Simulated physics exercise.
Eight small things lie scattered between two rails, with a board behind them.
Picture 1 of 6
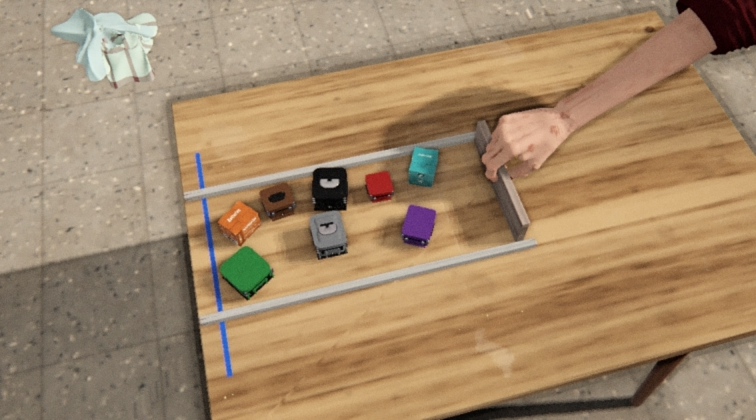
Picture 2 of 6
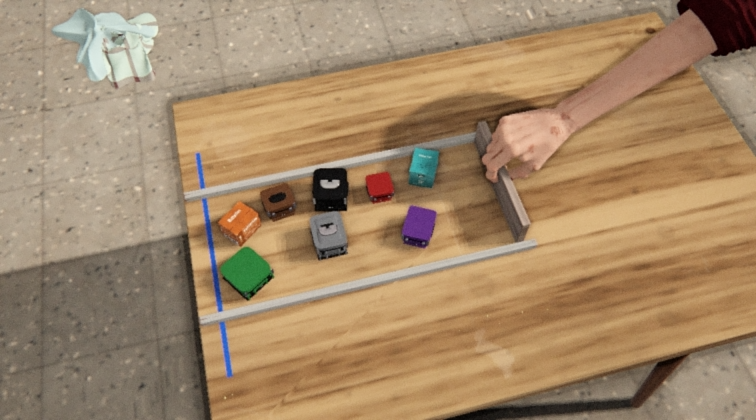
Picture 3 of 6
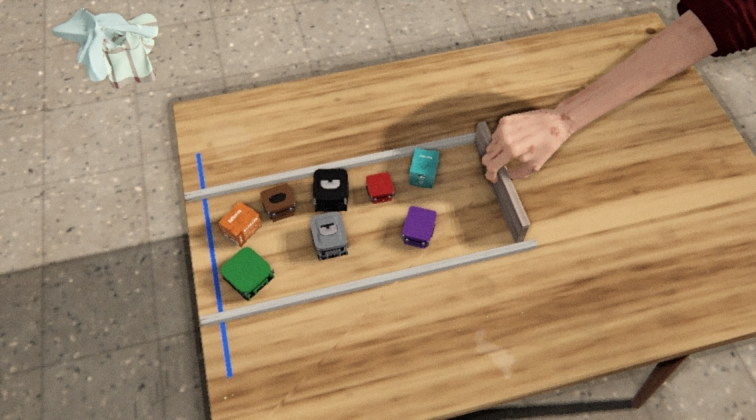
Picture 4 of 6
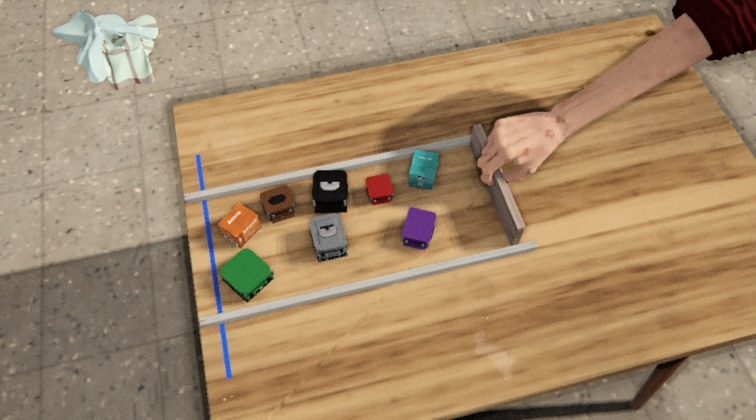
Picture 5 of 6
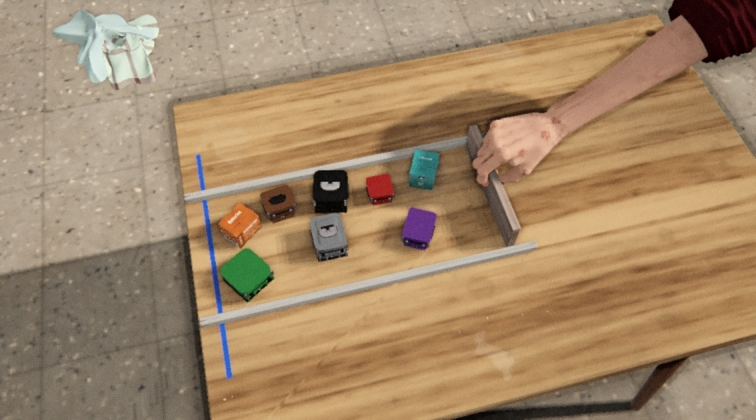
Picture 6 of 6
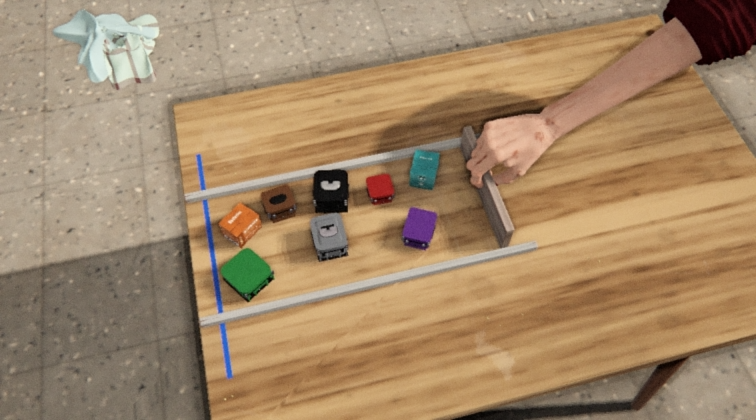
The video shows eight small colored cases scattered between two pale rails on a wooden table, near a strip of blue tape, while a hand slides an upright board slightly leftward along the rails and the cases stay still.
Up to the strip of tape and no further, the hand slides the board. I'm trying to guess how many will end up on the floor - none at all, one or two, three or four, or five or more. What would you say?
I'd say five or more.
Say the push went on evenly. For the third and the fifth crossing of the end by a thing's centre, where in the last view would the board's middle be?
For the first, roughly (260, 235); for the next, roughly (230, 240).
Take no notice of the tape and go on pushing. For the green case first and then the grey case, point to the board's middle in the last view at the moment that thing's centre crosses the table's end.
With the green case it sits around (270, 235), with the grey case around (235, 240).
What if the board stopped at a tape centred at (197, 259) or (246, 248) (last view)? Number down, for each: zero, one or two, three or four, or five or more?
The falls would be five or more; three or four.
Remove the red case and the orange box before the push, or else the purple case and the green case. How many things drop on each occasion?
Taking the two tries in turn, it comes to 4 and 4.
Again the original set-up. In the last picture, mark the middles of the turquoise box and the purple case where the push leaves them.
Roughly at (197, 250) and at (201, 283), in that order.
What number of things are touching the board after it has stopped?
2 in contact.
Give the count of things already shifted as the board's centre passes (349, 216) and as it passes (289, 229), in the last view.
Tally at point one: 7; at point two: 8.
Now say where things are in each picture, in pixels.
The first frame shows green case (247, 273); orange box (240, 224); brown case (278, 202); board (500, 180); tape (212, 254).
The second frame shows orange box (240, 224); black case (331, 190).
The third frame shows brown case (279, 203); purple case (419, 228).
The fourth frame shows green case (247, 275); red case (379, 190).
The fifth frame shows orange box (240, 226); grey case (329, 237).
The sixth frame shows green case (247, 274); orange box (241, 225); brown case (279, 204); board (485, 186); tape (213, 255).
Soon after, none off yet; green case at rest near (247, 274); orange box at rest near (241, 225); brown case at rest near (279, 204).
Then, none off yet; green case moved a little near (227, 284); orange box moved about its own width near (219, 240); brown case moved well along near (207, 209).
At rest, the number that fall off is five or more; fallen, red case, black case, grey case, brown case, orange box and green case.
